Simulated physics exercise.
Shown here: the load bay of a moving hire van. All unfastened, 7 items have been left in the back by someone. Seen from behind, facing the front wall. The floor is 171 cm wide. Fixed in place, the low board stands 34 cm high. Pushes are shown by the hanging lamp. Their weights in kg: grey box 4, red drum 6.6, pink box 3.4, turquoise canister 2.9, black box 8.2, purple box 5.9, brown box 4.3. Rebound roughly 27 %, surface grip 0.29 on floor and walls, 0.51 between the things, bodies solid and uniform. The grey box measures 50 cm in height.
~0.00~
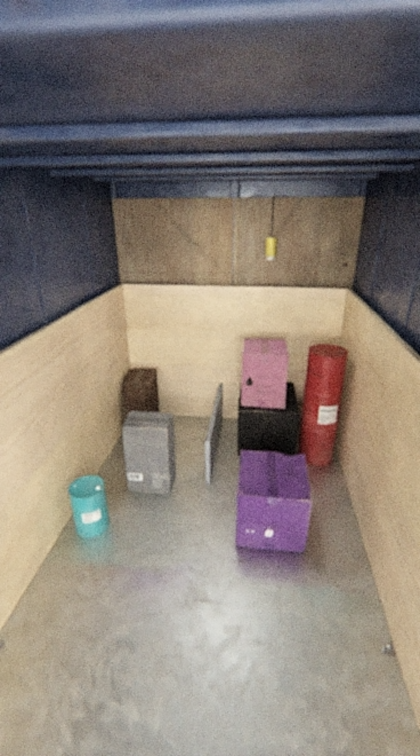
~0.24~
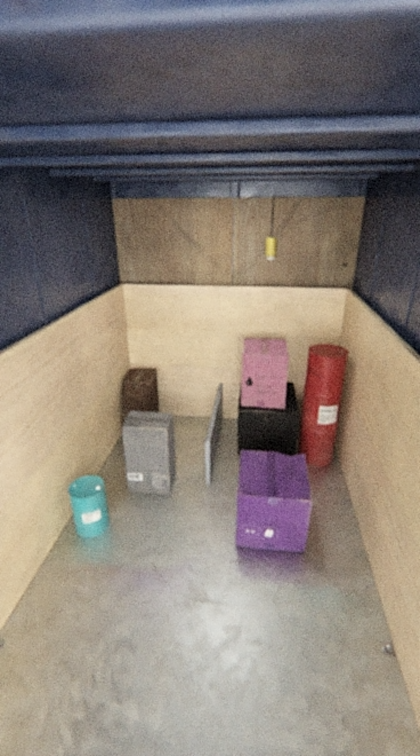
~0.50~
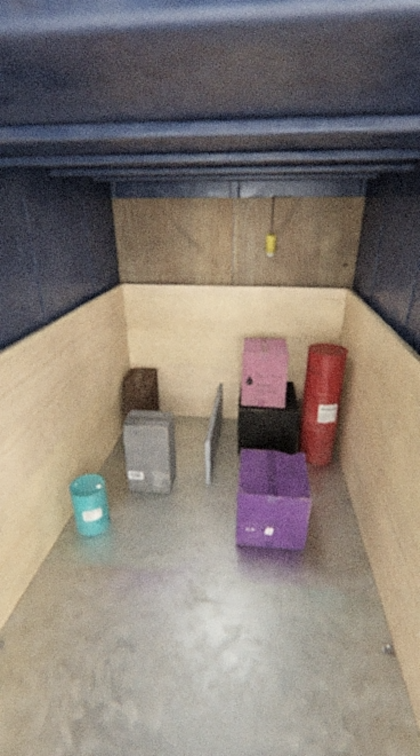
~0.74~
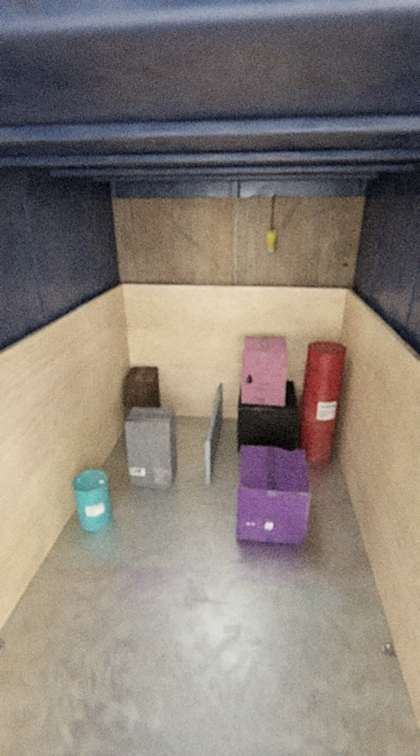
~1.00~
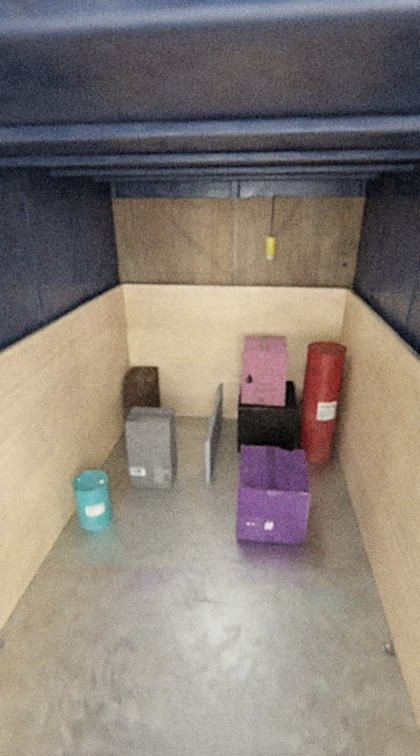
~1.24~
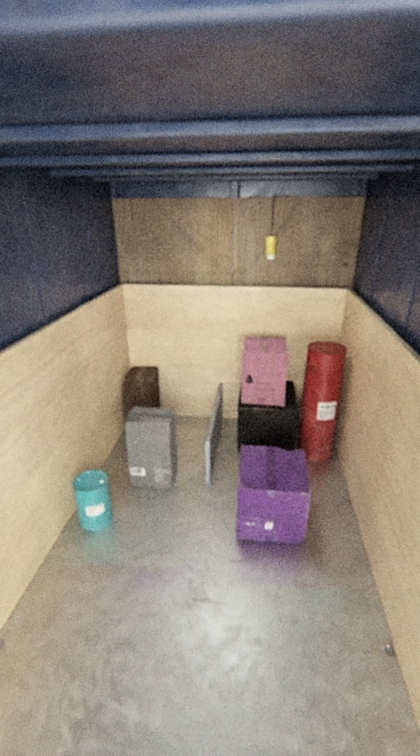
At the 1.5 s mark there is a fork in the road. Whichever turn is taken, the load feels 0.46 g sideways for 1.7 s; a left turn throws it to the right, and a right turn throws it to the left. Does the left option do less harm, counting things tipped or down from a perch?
Yes.
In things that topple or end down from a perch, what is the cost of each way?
For left it's 0, for right it's 1.
Turning left. By 2.04 s, push 0.46 g right; grey box 11 cm from its spot near (167, 449); red drum 7 cm from its spot near (326, 403); purple box 11 cm from its spot.
By 2.24 s, push 0.46 g right; grey box 22 cm from its spot near (184, 450); red drum 7 cm from its spot near (326, 403); purple box 25 cm from its spot.
By 2.54 s, push 0.46 g right; grey box 22 cm from its spot near (184, 450); red drum 7 cm from its spot near (326, 403); brown box 50 cm from its spot.
When it is over (3.8 s), not toppled but over 15 cm from the start, grey box, pink box, turquoise canister, purple box and brown box; the other 2 within 15 cm of the start. End places, in pixels of the last picture, grey box near (184, 450), red drum near (326, 403).
Turning right instead, pink box tipped over or down from a perch, 1 of 7 in all.
